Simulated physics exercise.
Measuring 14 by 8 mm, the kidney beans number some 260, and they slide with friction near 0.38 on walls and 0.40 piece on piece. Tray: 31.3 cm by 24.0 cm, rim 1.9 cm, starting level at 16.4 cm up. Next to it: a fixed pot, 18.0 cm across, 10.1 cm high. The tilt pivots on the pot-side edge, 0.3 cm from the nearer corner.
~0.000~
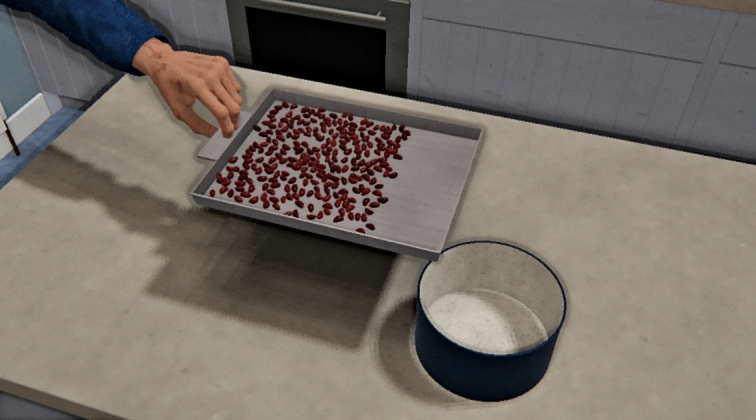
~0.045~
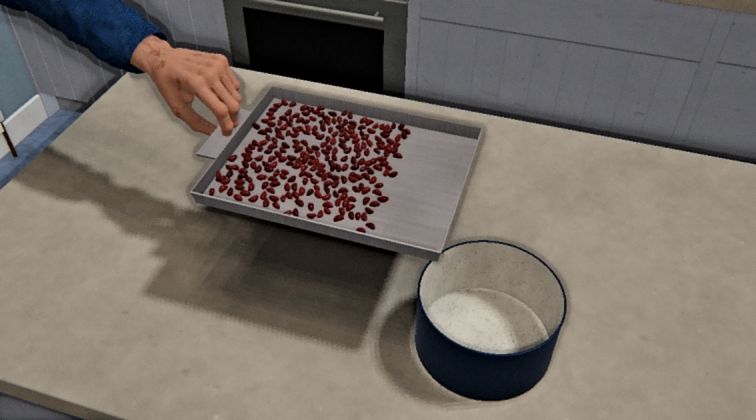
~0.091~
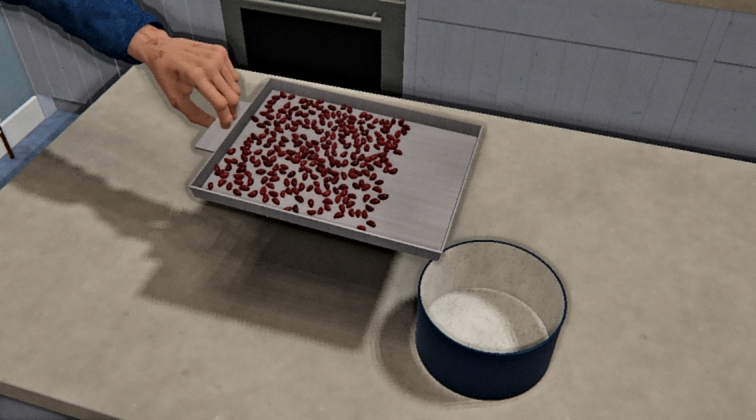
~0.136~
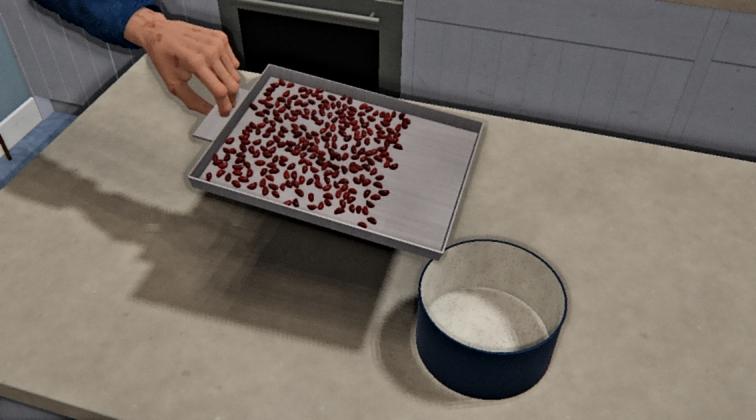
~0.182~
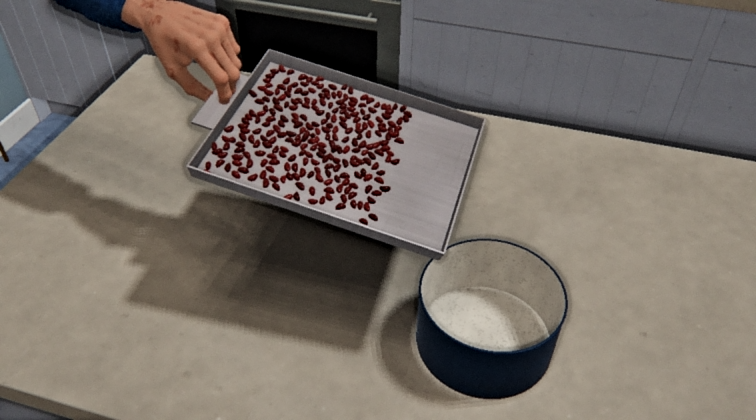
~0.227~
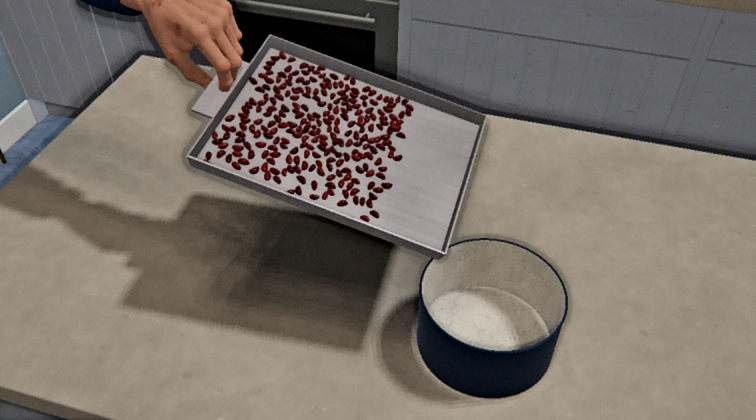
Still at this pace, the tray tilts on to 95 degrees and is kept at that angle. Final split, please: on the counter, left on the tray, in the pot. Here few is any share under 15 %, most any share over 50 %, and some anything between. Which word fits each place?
Counter: Few; left on the tray: Few; pot: Most.
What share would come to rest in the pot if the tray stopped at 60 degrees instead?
It would be near 70 per cent.
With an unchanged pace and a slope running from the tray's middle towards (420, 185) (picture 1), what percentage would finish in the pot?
Estimate: Some 35 per cent.
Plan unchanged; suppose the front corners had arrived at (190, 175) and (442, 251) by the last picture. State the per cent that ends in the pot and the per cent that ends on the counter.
In the pot: 75 per cent; on the counter: 25 per cent.
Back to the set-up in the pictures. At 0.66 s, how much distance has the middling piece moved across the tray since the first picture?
Roughly 14 cm.
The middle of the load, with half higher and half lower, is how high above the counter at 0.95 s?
Roughly 10 centimetres, give or take.
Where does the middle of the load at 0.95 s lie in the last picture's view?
Look near (487, 297) in the last picture.
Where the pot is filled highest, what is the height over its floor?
Top level: Approx. 2.5 cm.
After 0.66 s, tilt 53 degrees; the tray holds 100 %, the pot 0 %.
Then, at 0.95 s, tilt 79 degrees; the tray holds 35 %, the pot 50 %.
After 1.34 s, tilt 95 degrees; the tray holds 5 %, the pot 90 %.
At rest (2.1 s), counter 0 %, tray 0 %, pot 95 %.
